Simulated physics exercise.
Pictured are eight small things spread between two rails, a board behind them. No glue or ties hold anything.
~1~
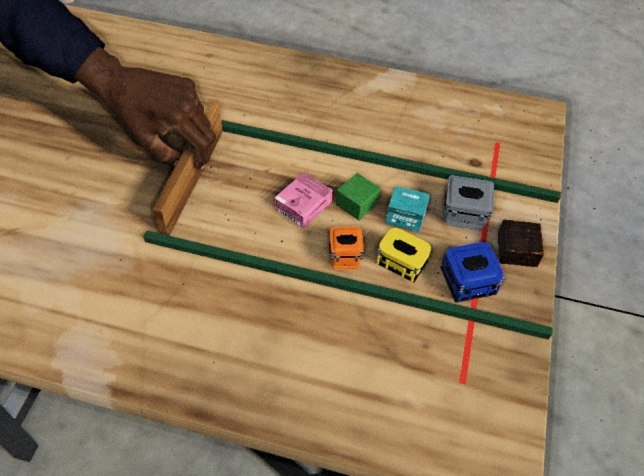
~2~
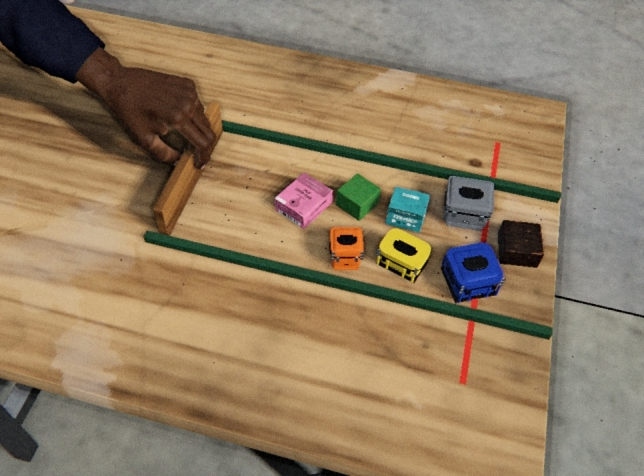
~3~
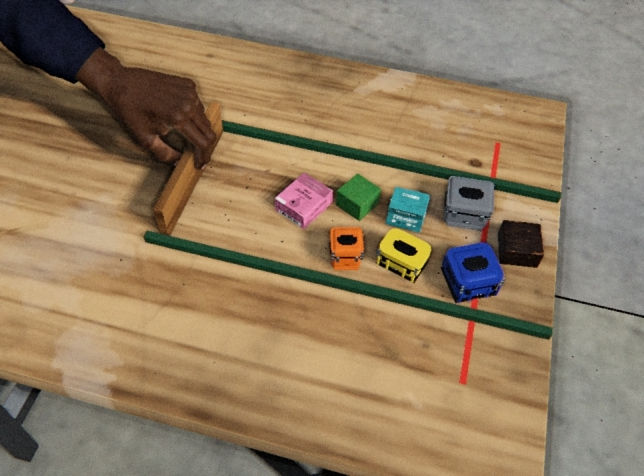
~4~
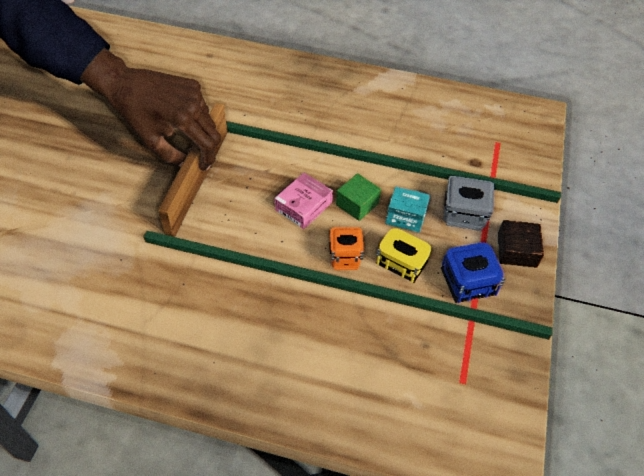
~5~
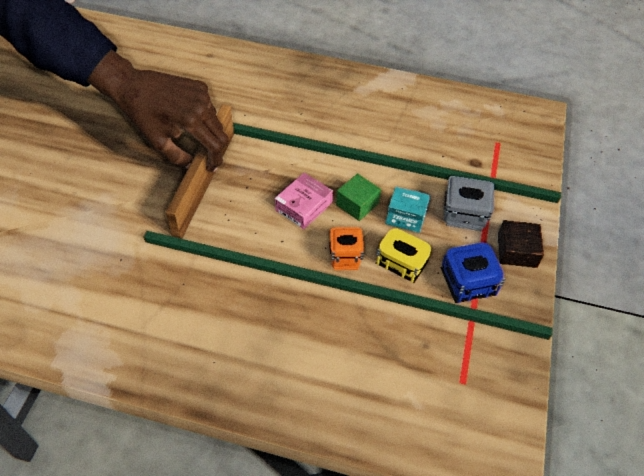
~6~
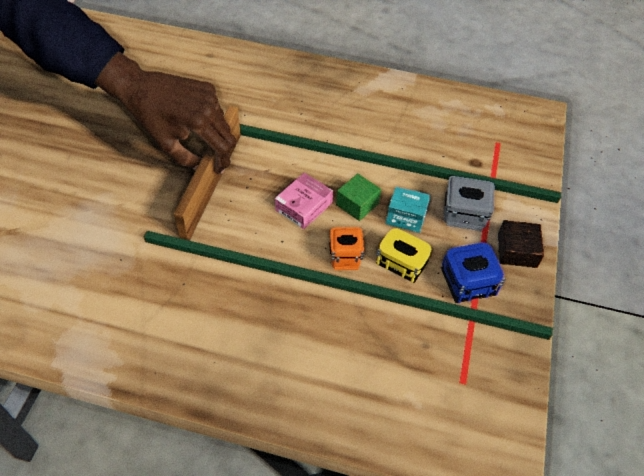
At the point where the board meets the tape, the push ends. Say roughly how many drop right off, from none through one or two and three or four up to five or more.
I predict the count lost over the end will be three or four.
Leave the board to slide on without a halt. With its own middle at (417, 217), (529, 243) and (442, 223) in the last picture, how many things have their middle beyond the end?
It would be 0, 5 and 1.
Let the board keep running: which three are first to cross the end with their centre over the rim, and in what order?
It's the black block, followed by the blue case, with the turquoise box after.
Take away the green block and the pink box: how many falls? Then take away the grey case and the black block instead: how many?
The counts would be 1 and 2.
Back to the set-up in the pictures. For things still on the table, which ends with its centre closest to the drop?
The grey case is foremost.
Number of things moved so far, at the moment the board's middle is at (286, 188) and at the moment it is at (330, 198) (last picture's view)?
Respectively 1 and 3.
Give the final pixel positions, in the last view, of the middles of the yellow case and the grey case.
Approximately (535, 279) for one, approximately (559, 214) for the other.
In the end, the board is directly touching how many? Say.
Contact count: 2.
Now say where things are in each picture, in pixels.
Black block (520, 244); blue case (472, 272); grey case (468, 203); board (191, 167); tape (483, 247), in the first picture.
Blue case (472, 272); yellow case (404, 255), in the second picture.
Grey case (468, 203); board (191, 167), in the third picture.
Black block (520, 244); pink box (304, 200), in the fourth picture.
Blue case (472, 272); turquoise box (408, 209), in the fifth picture.
Black block (521, 244); blue case (472, 272); grey case (468, 203); board (210, 171); tape (483, 247), in the sixth picture.
Soon after, none off yet; black block at rest near (521, 244); blue case at rest near (472, 272); grey case at rest near (468, 203).
After that, none off yet; black block at rest near (521, 244); blue case at rest near (472, 272); grey case displaced about its own width near (497, 206).
And then, none off yet; black block tilting a little near (573, 259); blue case displaced about its own width near (539, 287); grey case displaced about its own width near (537, 211).
In the end, the number that fall off is three or four; gone, turquoise box, blue case and black block.
